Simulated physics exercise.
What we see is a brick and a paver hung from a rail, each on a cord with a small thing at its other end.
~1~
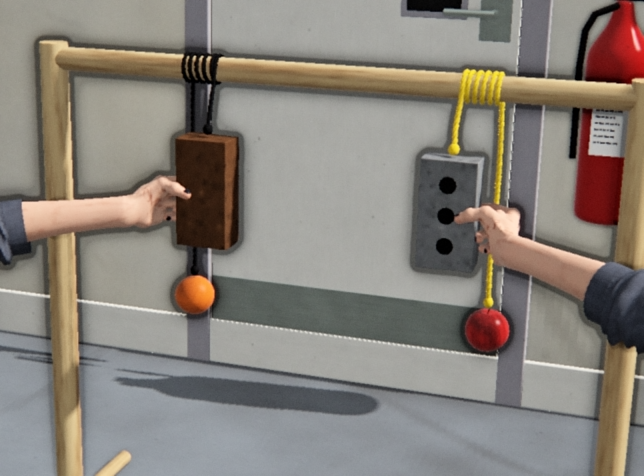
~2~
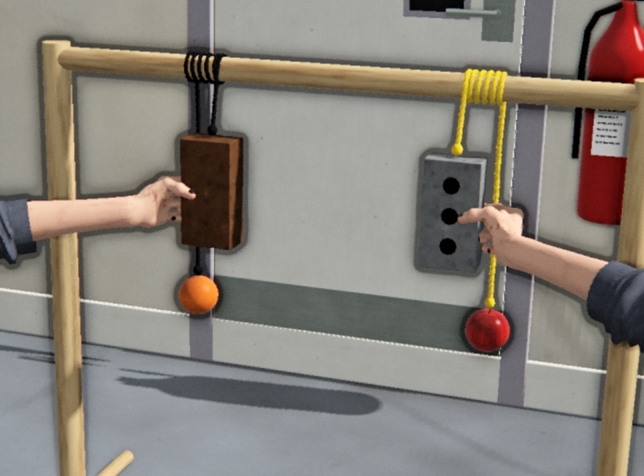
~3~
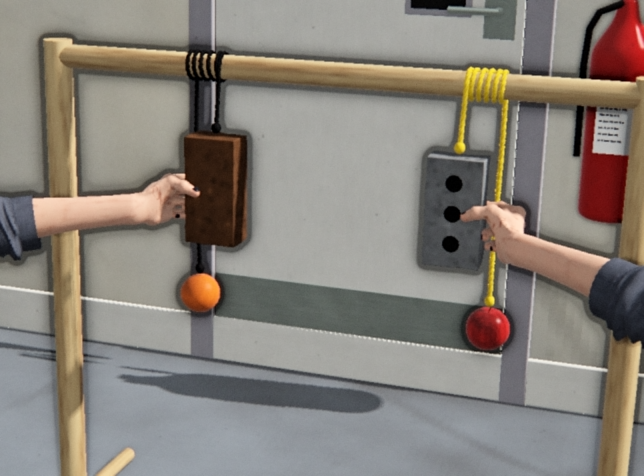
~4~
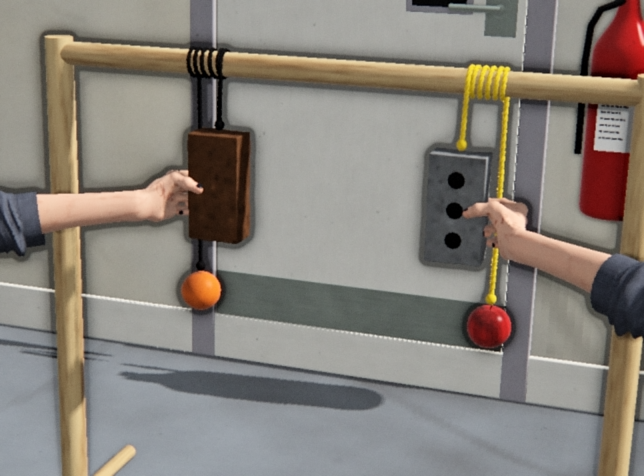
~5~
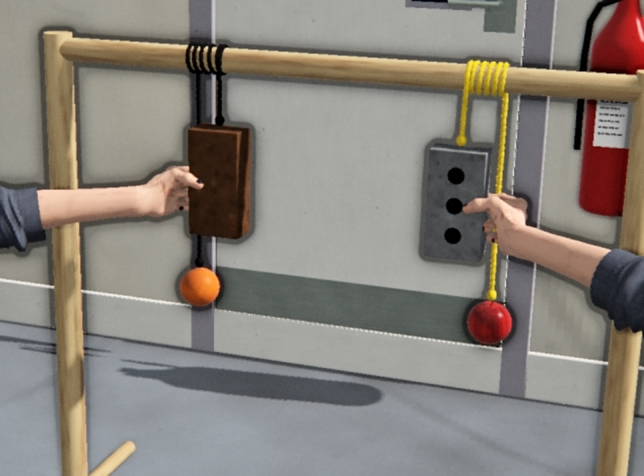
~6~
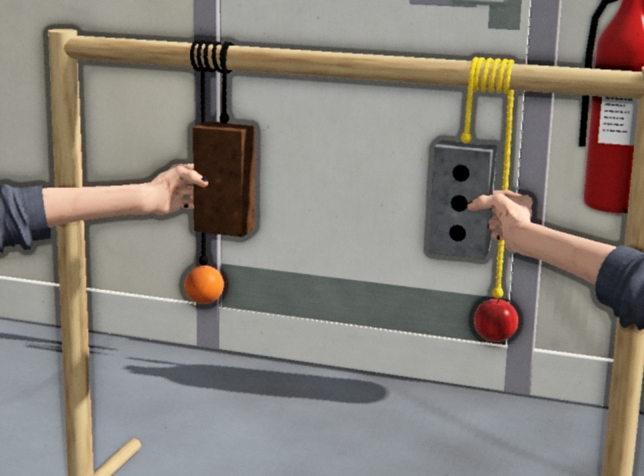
Two hands hold a brown brick and a gray block hanging from a wooden rail, barely moving.
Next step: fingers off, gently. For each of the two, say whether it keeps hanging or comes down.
Result: Most likely the brick stays where it is the whole time. Most likely the paver stays where it is the whole time.
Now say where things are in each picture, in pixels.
In the first frame, brick (207, 191); paver (450, 212); left orange (194, 295); right apple (487, 330).
In the second frame, brick (212, 191); paver (453, 212).
In the third frame, brick (216, 189); paver (456, 211).
In the fourth frame, brick (219, 186); paver (458, 207).
In the fifth frame, brick (219, 181); paver (458, 202).
In the sixth frame, brick (224, 179); paver (463, 199); left cord wound several times round the rail; right cord wound several times round the rail.
Then, 0.50 s on from there, brick off the floor near (221, 162); paver off the floor near (466, 198).
Then, 0.98 s on from there, brick off the floor near (221, 165); paver off the floor near (466, 197).
In the end, brick off the floor near (223, 169); paver off the floor near (467, 197). The brick keeps its height and the paver stays hanging.
